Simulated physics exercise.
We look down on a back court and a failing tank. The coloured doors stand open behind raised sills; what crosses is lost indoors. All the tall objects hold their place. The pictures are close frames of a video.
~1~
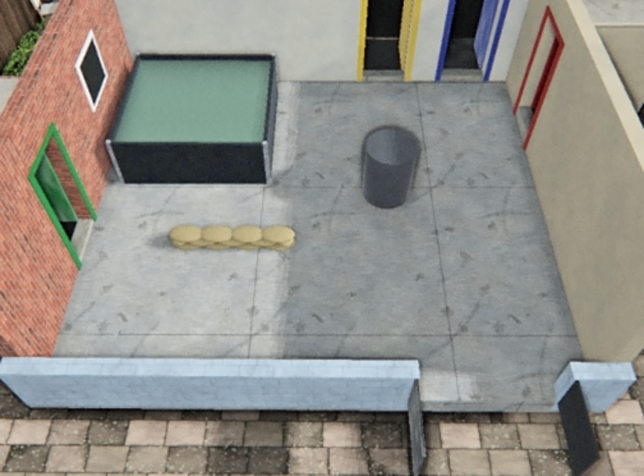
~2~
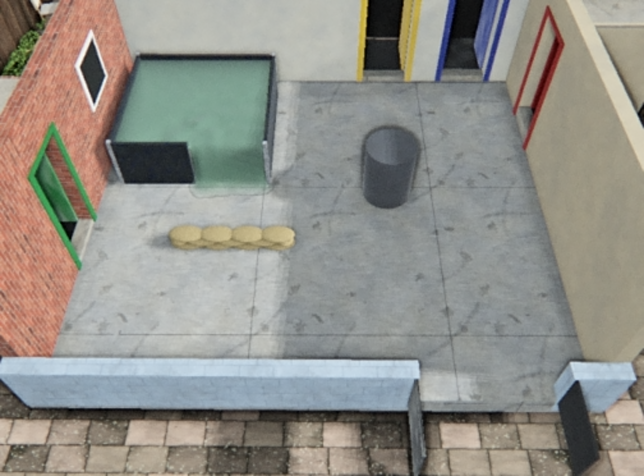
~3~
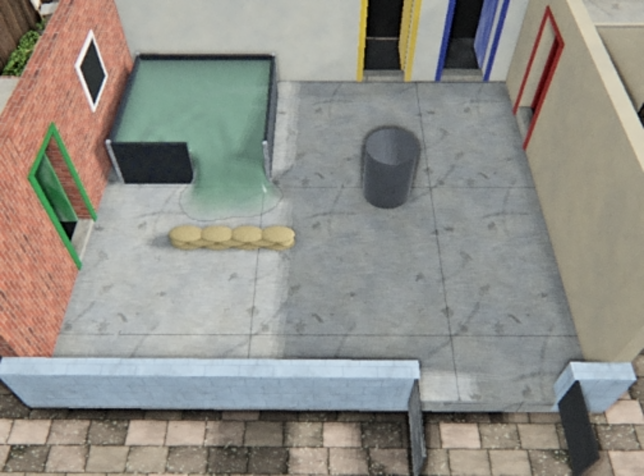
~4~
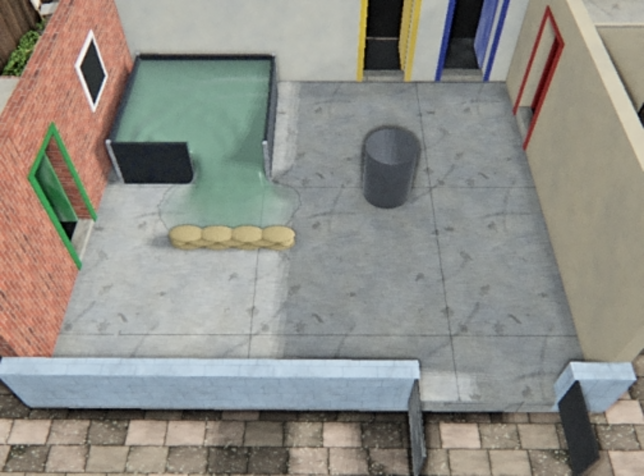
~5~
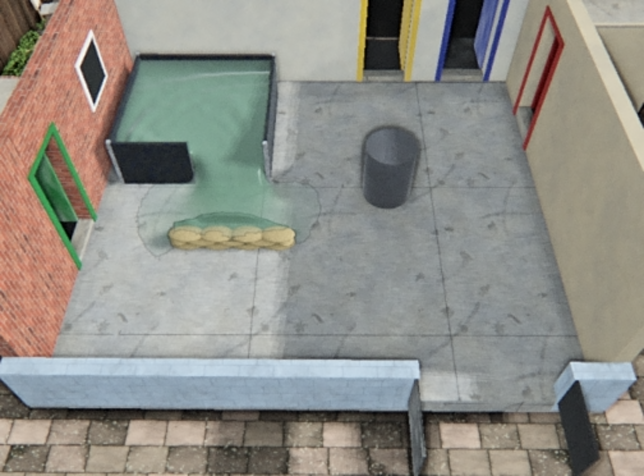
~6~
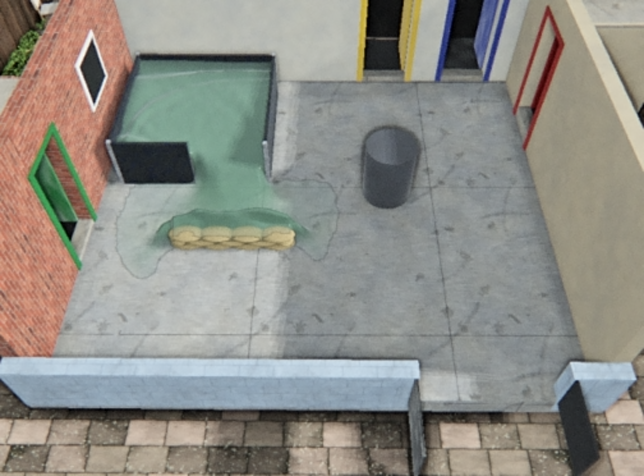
Back court with coloured doorways, green water pouring through a gap in a tank's front, reaching sandbags and spreading around both ends.
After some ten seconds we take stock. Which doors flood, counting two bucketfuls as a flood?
In the end: The green door lets in a lot; the yellow door admits no more than that; the red door admits no more than that; the blue door admits no more than that.
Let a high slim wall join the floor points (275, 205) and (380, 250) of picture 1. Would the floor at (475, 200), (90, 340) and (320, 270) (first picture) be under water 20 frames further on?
One after the other: No water, covered, under water.
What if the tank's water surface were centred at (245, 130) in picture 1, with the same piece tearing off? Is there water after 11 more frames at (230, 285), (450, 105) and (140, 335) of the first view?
One after the other: Under water, not flooded, wet.
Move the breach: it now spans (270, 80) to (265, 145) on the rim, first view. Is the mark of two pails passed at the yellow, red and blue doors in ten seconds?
My reading: Yellow takes more, red passes that mark, blue is over.
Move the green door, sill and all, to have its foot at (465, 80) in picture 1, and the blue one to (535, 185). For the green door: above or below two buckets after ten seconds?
In short: Green door lets less in.
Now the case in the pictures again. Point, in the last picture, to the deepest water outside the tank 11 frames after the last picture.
Near (228, 234).
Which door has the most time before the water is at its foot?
Last comes the door marked blue.
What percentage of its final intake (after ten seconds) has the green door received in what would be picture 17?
Roughly 20 per cent.
A moment on, water covers 30 % of the floor; the green door under two buckets in, the yellow door not reached, the red door not reached, the blue door not reached.
Next, water covers 60 % of the floor; the green door far over two buckets in, the yellow door not reached, the red door not reached, the blue door not reached.
Then, water covers 75 % of the floor; the green door far over two buckets in, the yellow door not reached, the red door not reached, the blue door not reached.
Later, water covers 95 % of the floor; the green door far over two buckets in, the yellow door wet at the sill, nothing in, the red door wet at the sill, nothing in, the blue door wet at the sill, nothing in.
In the end, water covers 95 % of the floor; the green door far over two buckets in, the yellow door wet at the sill, nothing in, the red door wet at the sill, nothing in, the blue door wet at the sill, nothing in.
